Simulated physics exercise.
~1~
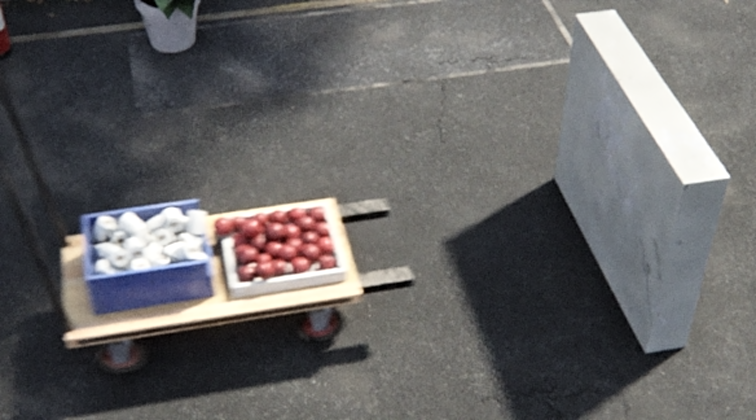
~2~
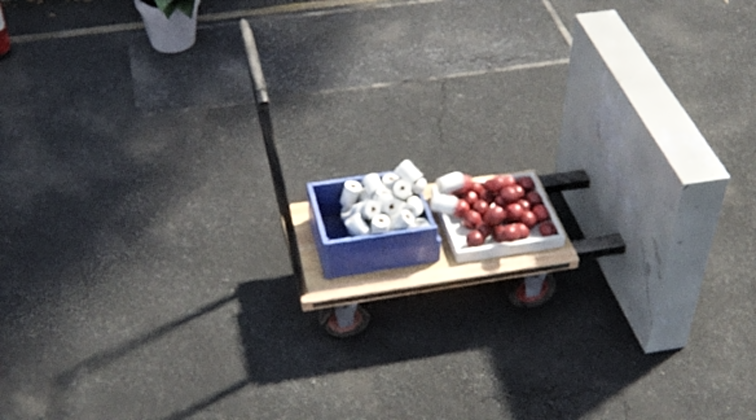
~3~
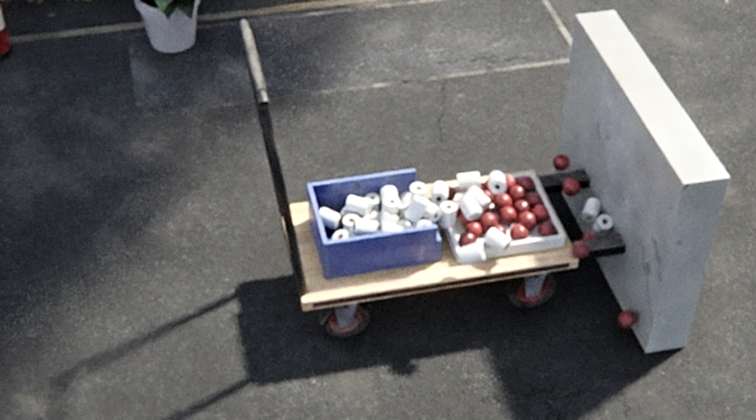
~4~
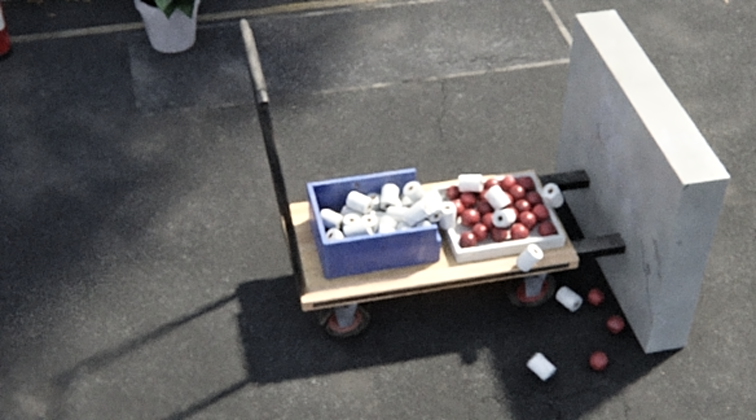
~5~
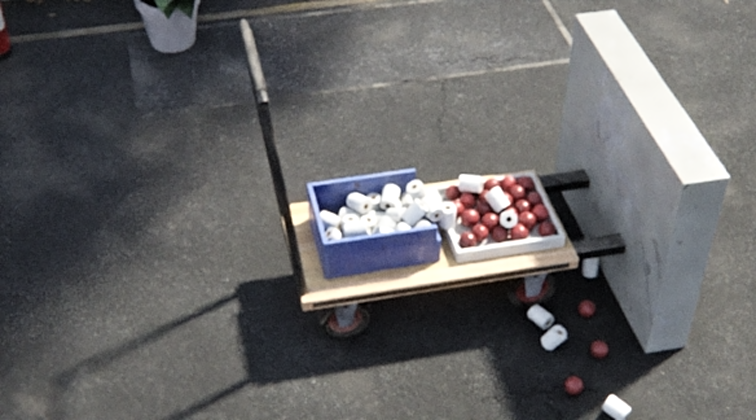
On a sunlit stretch of dark pavement, a platform trolley rolled right and stopped against a pale block wall, sending white paper rolls from the blue tray onto the red apples in the white tray, while several rolls and apples spilled to the ground.
